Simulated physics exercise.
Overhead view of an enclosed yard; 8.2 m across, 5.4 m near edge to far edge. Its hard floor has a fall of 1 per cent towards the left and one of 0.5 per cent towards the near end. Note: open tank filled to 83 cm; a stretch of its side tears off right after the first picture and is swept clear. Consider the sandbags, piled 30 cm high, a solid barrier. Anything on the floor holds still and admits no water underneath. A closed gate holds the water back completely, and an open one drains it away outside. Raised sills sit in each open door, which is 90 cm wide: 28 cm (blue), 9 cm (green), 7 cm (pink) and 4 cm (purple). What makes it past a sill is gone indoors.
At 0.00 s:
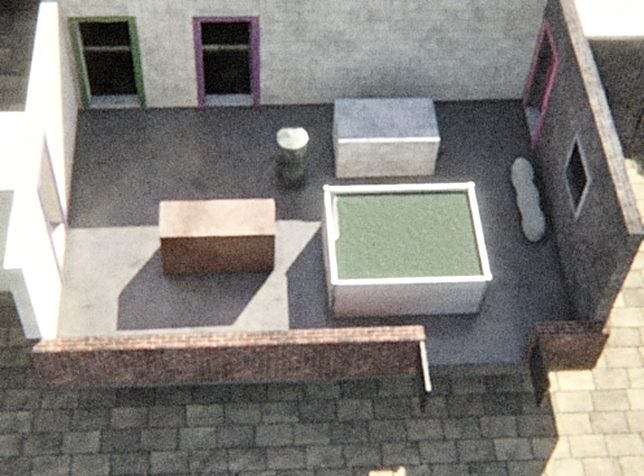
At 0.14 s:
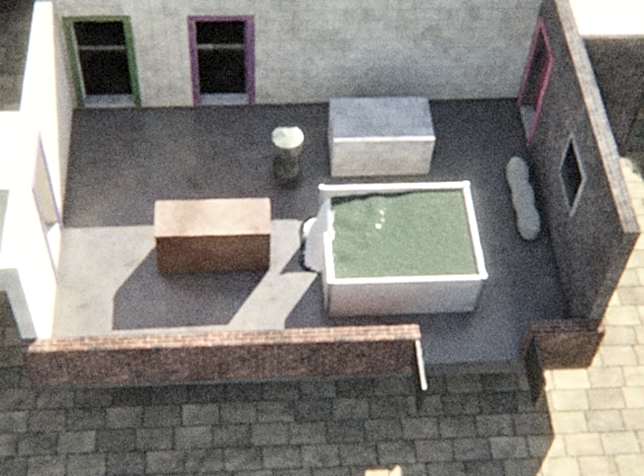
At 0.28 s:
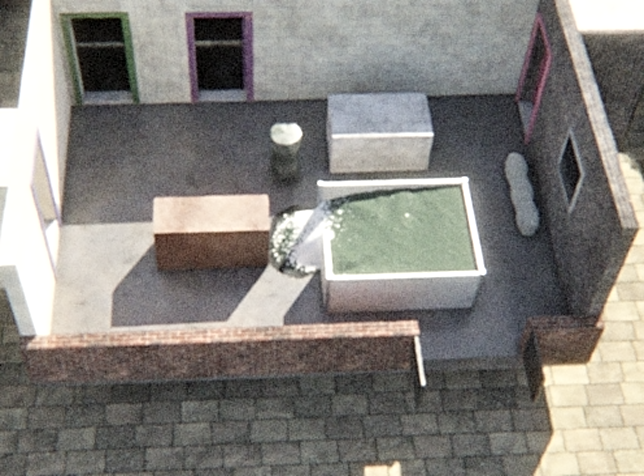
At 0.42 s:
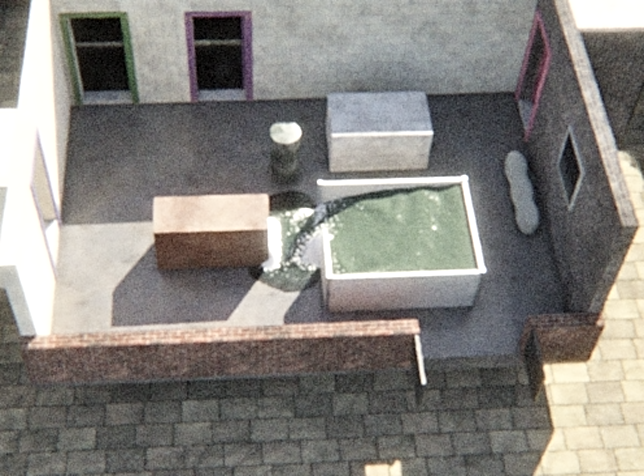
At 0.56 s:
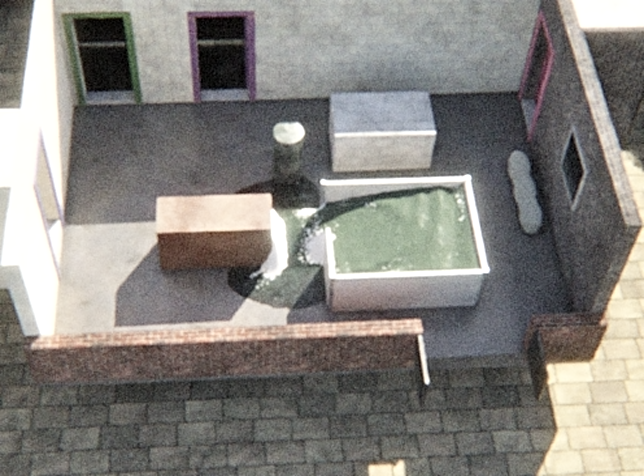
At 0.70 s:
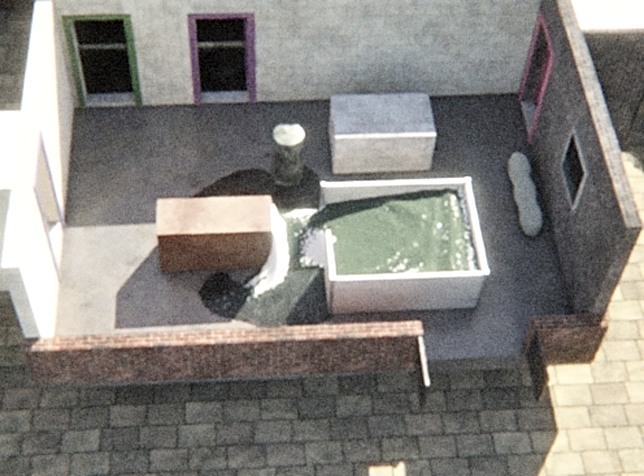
Open tank of green water in a walled yard bursting at its left side, water spreading across the floor around a brown block.
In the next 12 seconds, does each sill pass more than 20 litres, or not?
My prediction: Blue door: Short; green door: Surplus; pink door: Short; purple door: Surplus.
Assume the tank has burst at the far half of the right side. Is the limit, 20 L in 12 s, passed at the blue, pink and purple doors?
In that case, blue door: Less than that, pink door: More than that, purple door: Less than that.
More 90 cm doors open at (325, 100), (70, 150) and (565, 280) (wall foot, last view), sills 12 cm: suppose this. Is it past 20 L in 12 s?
Less, more, less.
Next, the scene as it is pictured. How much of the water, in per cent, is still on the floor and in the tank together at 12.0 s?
I'd say close to 82 percent is still there.
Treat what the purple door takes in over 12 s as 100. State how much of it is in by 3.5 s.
Fraction in by then: Around 30 per cent.
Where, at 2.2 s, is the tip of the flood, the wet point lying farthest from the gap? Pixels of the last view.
Roughly at pixel (74, 114).
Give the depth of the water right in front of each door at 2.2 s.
Centimetres: Blue 6 / green 16 / pink 0 / purple 7.
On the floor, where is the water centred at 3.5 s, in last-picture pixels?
It lies at roughly (278, 242) in pixels.
After 1.4 s water covers 35 % of the floor and is deepest (62 cm) near (282, 250); blue door not reached, green door not reached, pink door not reached, purple door not reached.
After 2.2 s water covers 50 % of the floor and is deepest (48 cm) near (282, 250); blue door 6 cm at the sill, 0 L in, green door 16 cm at the sill, 6 L in, pink door not reached, purple door 7 cm at the sill, 18 L in.
After 3.5 s water covers 60 % of the floor and is deepest (37 cm) near (282, 250); blue door 15 cm at the sill, 0 L in, green door 22 cm at the sill, 69 L in, pink door not reached, purple door 9 cm at the sill, 79 L in.
After 7.0 s water covers 80 % of the floor and is deepest (20 cm) near (52, 364); blue door 15 cm at the sill, 0 L in, green door 17 cm at the sill, 144 L in, pink door not reached, purple door 9 cm at the sill, 154 L in.
After 12.0 s water covers 95 % of the floor and is deepest (15 cm) near (52, 364); blue door 11 cm at the sill, 0 L in, green door 9 cm at the sill, 190 L in, pink door not reached, purple door 8 cm at the sill, 265 L in.
